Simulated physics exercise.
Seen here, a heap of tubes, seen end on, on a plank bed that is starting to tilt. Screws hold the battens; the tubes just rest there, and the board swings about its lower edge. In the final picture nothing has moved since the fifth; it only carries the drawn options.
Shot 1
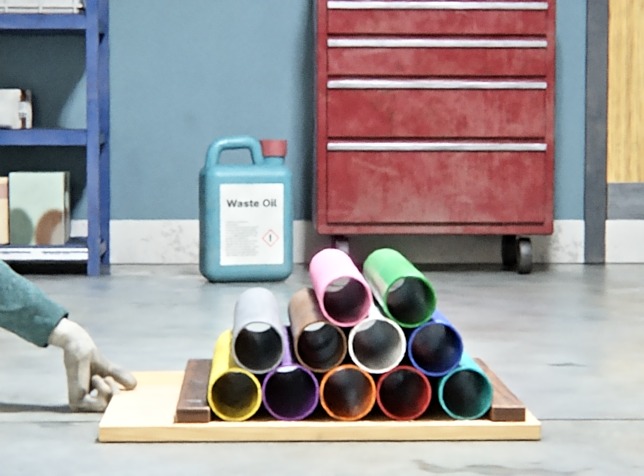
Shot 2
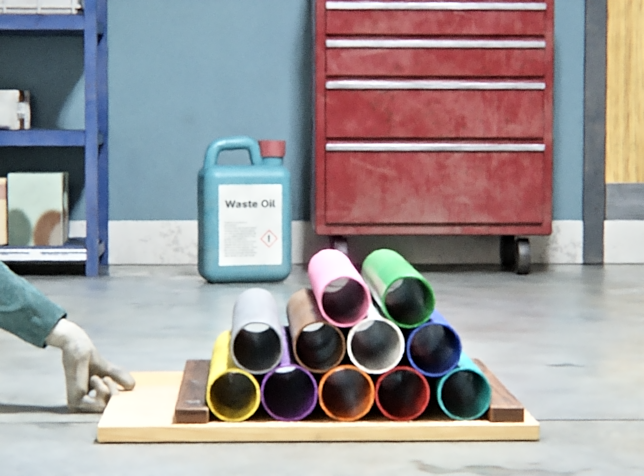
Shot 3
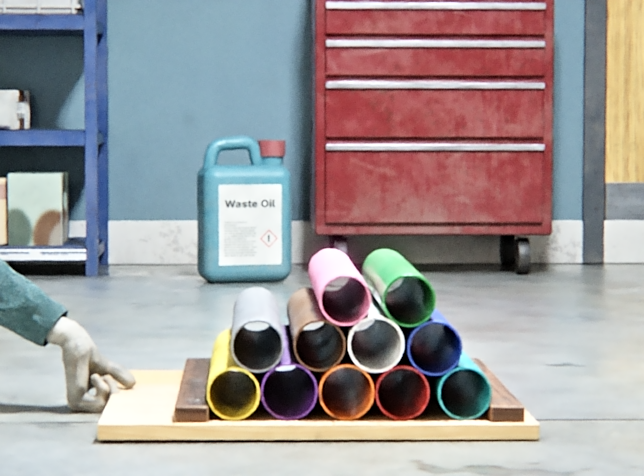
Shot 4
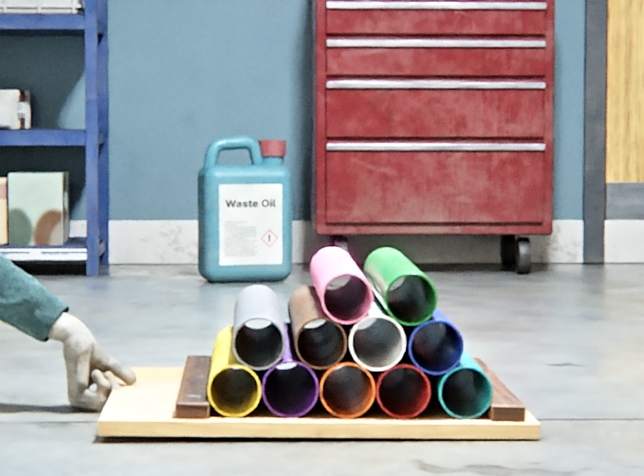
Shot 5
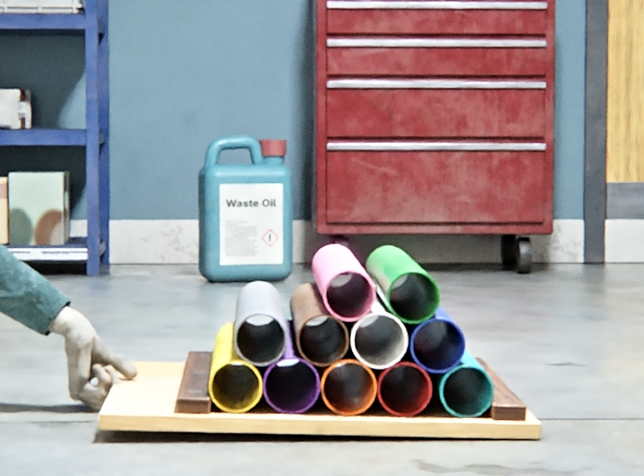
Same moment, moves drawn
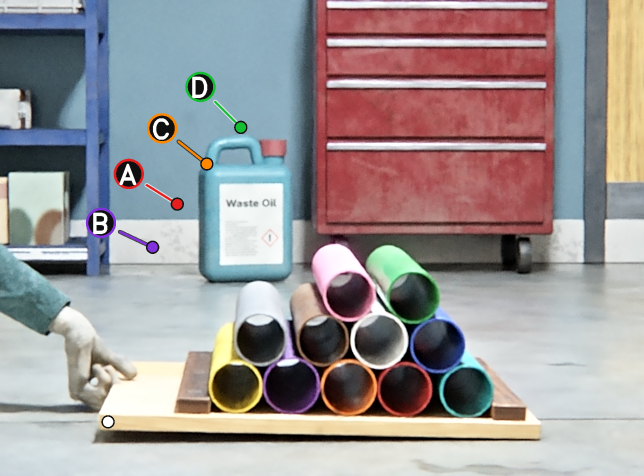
In a workshop, a gloved hand slightly raises the left end of a board stacked with colourful tubes.
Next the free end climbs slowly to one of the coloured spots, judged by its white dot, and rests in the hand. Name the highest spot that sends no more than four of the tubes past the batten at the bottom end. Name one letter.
B is the limit.
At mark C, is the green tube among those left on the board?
No, with C.
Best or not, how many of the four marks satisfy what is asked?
One of the four.
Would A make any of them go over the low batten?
Yes, at A.
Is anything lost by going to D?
Yes, at D.
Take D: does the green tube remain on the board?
The green tube: No.
On the marked copy, A at (177, 204); B at (153, 247); C at (207, 164); D at (241, 127); the white dot at (108, 422).
With B. Early on, board at 16°.
Further on, board at 26°.
At the end, board at 26°, two over the low batten (blue, green).
As for the rest, A five over the low batten; C eleven over the low batten; D eleven over the low batten.
